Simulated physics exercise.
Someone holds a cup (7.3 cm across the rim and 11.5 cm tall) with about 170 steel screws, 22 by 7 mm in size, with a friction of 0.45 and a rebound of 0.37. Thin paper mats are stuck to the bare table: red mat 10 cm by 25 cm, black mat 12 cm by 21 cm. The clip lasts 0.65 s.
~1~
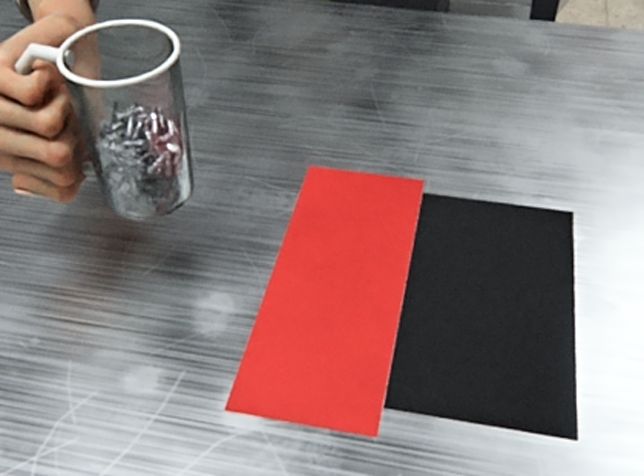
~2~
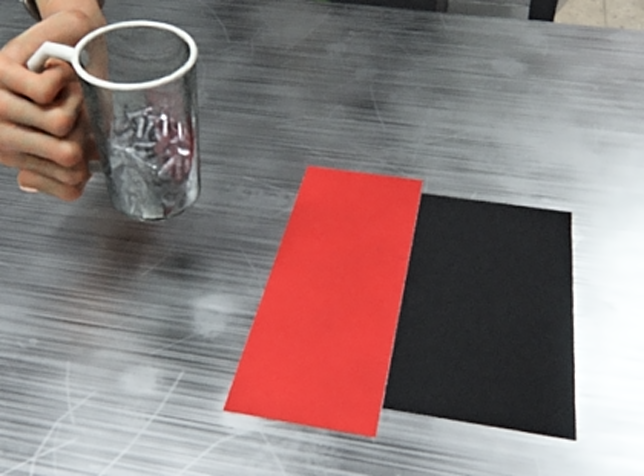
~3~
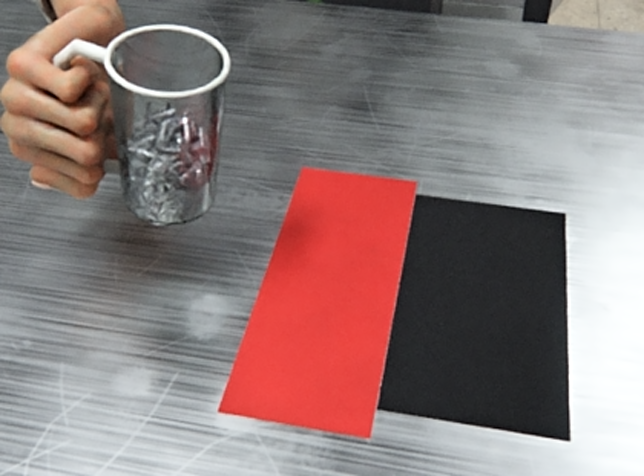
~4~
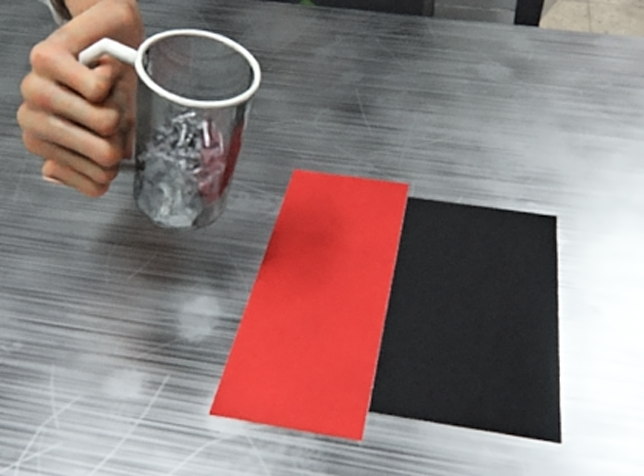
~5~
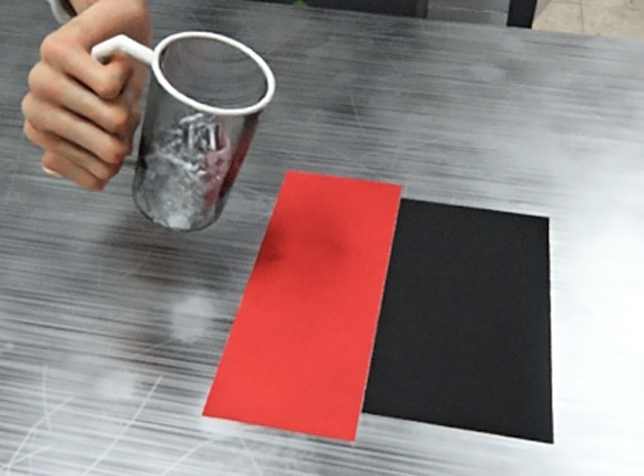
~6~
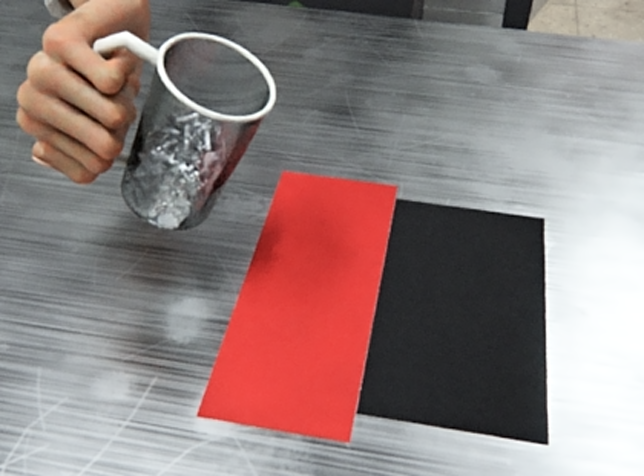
The clip shows a hand holding a clear cup of small metal pieces above a bare table with red and black mats, moving it a short way right while gradually tilting it rightward, as the view shifts slightly.
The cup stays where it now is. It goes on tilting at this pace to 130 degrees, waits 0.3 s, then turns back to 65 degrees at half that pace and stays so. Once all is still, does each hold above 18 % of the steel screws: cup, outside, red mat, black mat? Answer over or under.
Cup: Under, outside: Under, red mat: Over, black mat: Under.
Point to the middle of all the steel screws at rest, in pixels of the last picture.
Around (298, 264).
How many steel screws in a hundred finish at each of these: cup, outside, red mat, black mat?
Cup 0; outside 10; red mat 85; black mat 0.
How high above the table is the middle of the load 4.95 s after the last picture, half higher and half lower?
Roughly 0 cm.
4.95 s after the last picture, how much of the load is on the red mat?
Near 85 per cent so far.
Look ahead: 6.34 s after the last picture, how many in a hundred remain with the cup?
Some 0 per cent of the load.
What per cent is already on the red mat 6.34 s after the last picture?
About 85 per cent by then.
Then, 1.90 s after the last picture, tilt 103 degrees; cup 100 %; middle of all pieces on or above the table near (164, 146).
Then, 3.49 s after the last picture, tilt 119 degrees; outside 10 %, red mat 85 %; middle of all pieces on or above the table near (297, 265).
Then, 4.95 s after the last picture, tilt 89 degrees; outside 10 %, red mat 85 %; middle of all pieces on or above the table near (297, 265).
Then, 6.34 s after the last picture, tilt 65 degrees; outside 10 %, red mat 85 %; middle of all pieces on or above the table near (297, 265).
In the end, cup 0 %, outside 10 %, red mat 85 %, black mat 0 %.
